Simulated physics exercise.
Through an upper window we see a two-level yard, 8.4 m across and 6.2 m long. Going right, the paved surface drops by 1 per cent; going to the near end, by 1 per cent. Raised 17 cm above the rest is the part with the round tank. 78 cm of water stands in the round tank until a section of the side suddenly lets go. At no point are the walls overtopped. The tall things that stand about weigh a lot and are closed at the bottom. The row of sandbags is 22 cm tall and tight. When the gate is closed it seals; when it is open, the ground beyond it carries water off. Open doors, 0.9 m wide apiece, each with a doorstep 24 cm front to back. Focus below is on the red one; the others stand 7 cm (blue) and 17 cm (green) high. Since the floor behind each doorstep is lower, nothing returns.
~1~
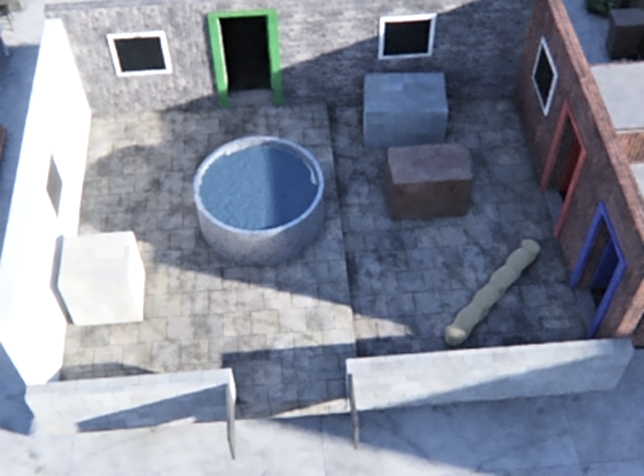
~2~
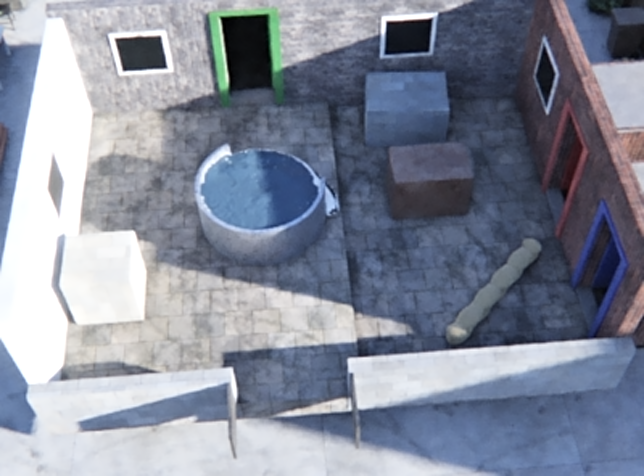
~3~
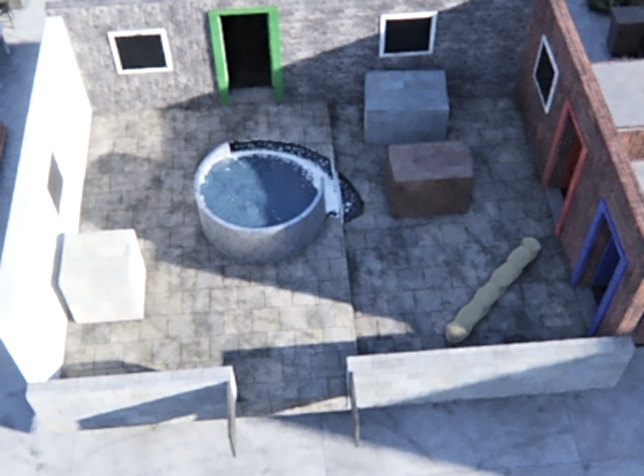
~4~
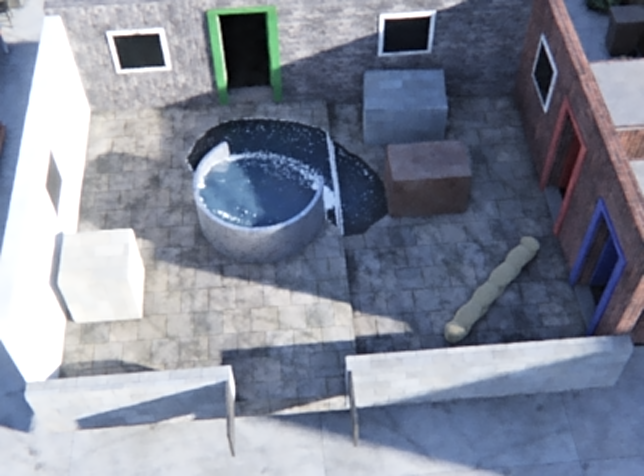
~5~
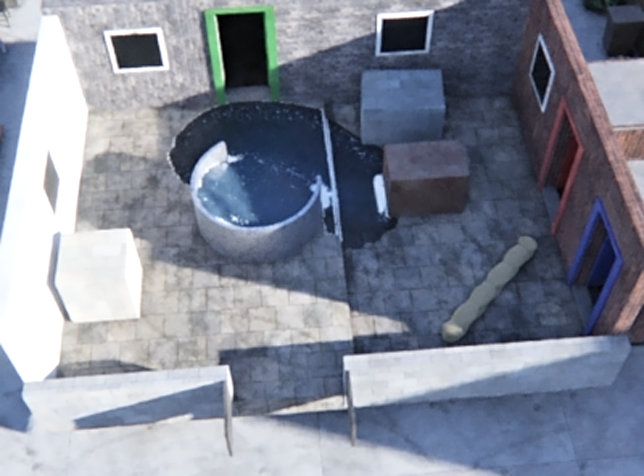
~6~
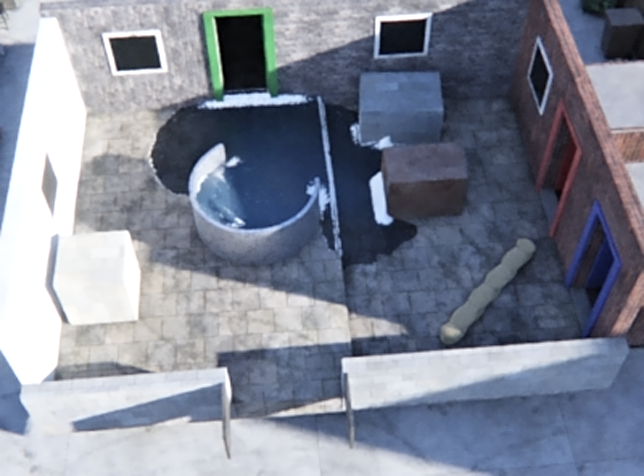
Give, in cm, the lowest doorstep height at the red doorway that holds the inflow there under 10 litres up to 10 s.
The lowest height is close to 11 cm.
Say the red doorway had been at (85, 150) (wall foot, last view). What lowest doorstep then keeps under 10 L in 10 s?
It needs about 8.5 cm.
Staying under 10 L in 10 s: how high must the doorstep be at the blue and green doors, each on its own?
Close to 14.0 cm (blue) and close to 28 cm (green).
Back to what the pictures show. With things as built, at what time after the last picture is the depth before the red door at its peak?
It peaks around 1.8 s.
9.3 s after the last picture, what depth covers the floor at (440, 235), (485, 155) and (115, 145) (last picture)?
Roughly 5, 5 and 2 cm, in turn.
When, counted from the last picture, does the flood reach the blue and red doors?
Times: Blue 2.2 s, red 1.3 s.
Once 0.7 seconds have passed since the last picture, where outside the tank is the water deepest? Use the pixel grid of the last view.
(353, 106).
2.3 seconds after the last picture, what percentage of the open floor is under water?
Around 45 per cent of the free floor.
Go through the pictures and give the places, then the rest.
The first frame shows the round tank at (259, 186) is whole and still, 78 cm deep; the red door at (562, 176) is dry.
In the second frame, the gap is on the far side, the front 0.3 m out at (338, 205); the back of the round tank holds 78 cm.
In the third frame, the gap is on the far side, the front 0.7 m out at a hidden place; the back of the round tank holds 78 cm.
In the fourth frame, the front is at (383, 188), 1.3 m from the gap on the far side; 4.5 m2 of floor is wet, 72 cm left at the back.
In the fifth frame, the gap is on the far side, the front 1.7 m out at (236, 105); the back of the round tank holds 61 cm.
In the sixth frame, water pours out on the far side and has run 2.3 m, to a hidden place; about 6 cm deep outside, 63 cm at the back; 2.4 m in a straight line remain to the red door at (557, 176).
Then, 0.7 s after the last picture water covers 25 % of the floor, deepest (56 cm) near (353, 106); it has not reached the red door.
Then, 2.3 s after the last picture water covers 45 % of the floor, deepest (37 cm) near (354, 113); 11 cm at the red door, 1 litre in over its 14 cm doorstep.
Then, 9.3 s after the last picture water covers 85 % of the floor, deepest (20 cm) near (542, 371); 10 cm at the red door, 1 litre in over its 14 cm doorstep.
At the red door as built, the water peaked near 13 cm, 1.9 s after the last picture.
Run again over the same 10 s with other heights there, 24 litres in over 9 cm, 4 litres over 12.5 cm. The limit of 10 litres is kept from about 11 cm up.
